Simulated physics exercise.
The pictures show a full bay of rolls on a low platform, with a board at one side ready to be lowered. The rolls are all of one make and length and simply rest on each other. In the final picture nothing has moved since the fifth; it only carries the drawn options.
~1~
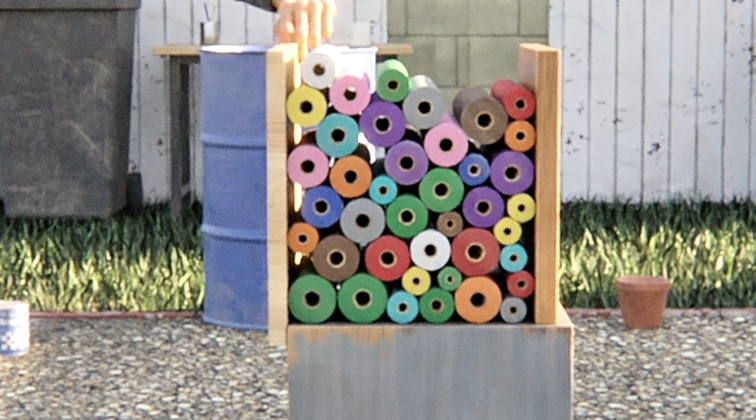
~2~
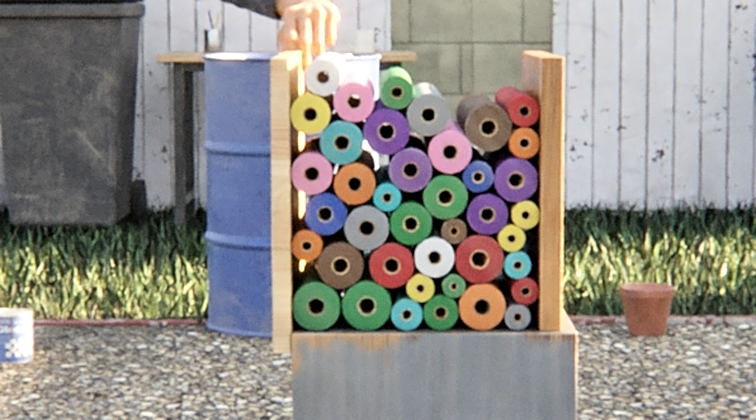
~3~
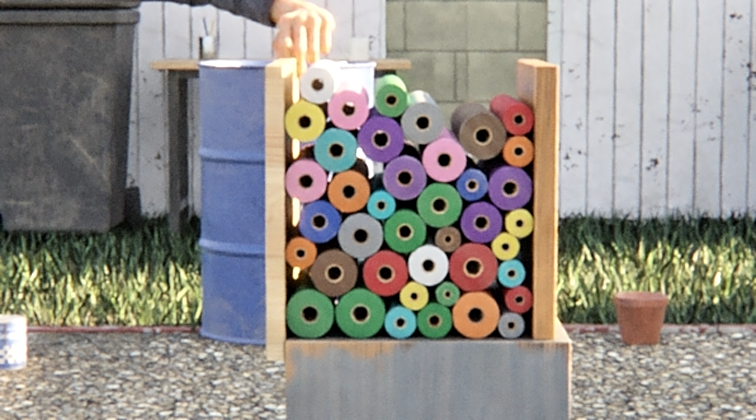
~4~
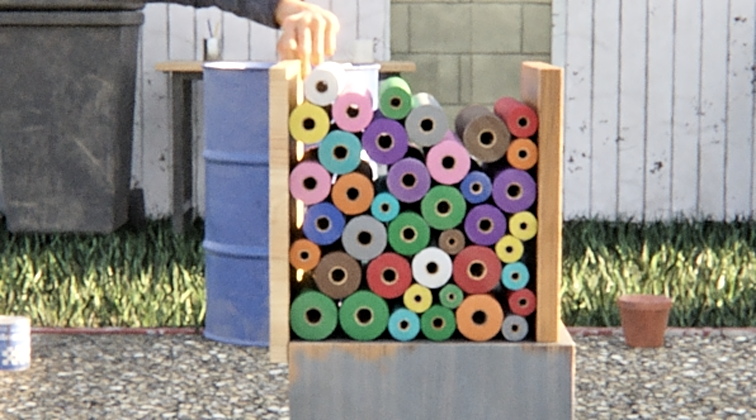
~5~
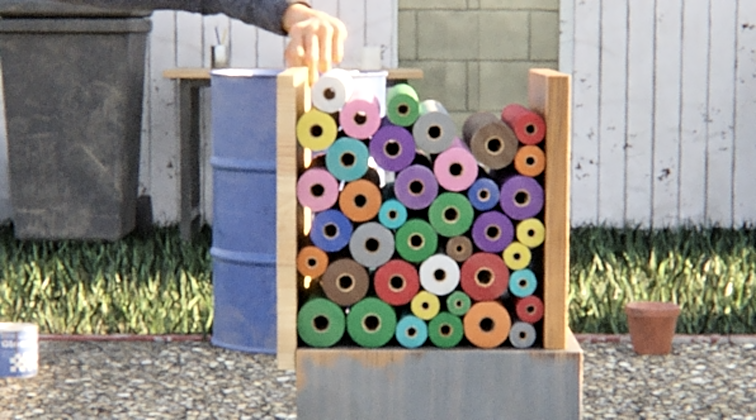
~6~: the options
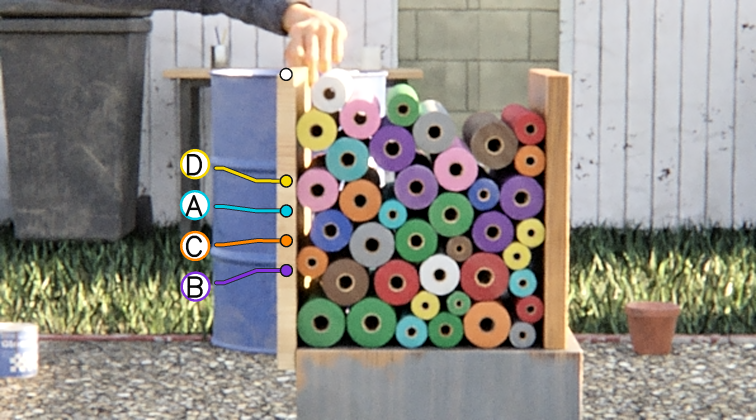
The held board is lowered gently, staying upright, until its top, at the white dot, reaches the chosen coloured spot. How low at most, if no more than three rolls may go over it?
Slide it to A.
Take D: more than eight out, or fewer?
Fewer than eight.
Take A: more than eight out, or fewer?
It loses fewer than eight.
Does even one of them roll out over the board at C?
Yes, at C.
On the copy, A at (286, 211); B at (286, 271); C at (286, 241); D at (286, 181); the white dot at (286, 74).
On A. First, top of the board (296, 136).
Then, top of the board (296, 207).
Finally, top of the board (296, 210), two out over the board.
By contrast, B more than three out over the board; C more than three out over the board; D one out over the board.
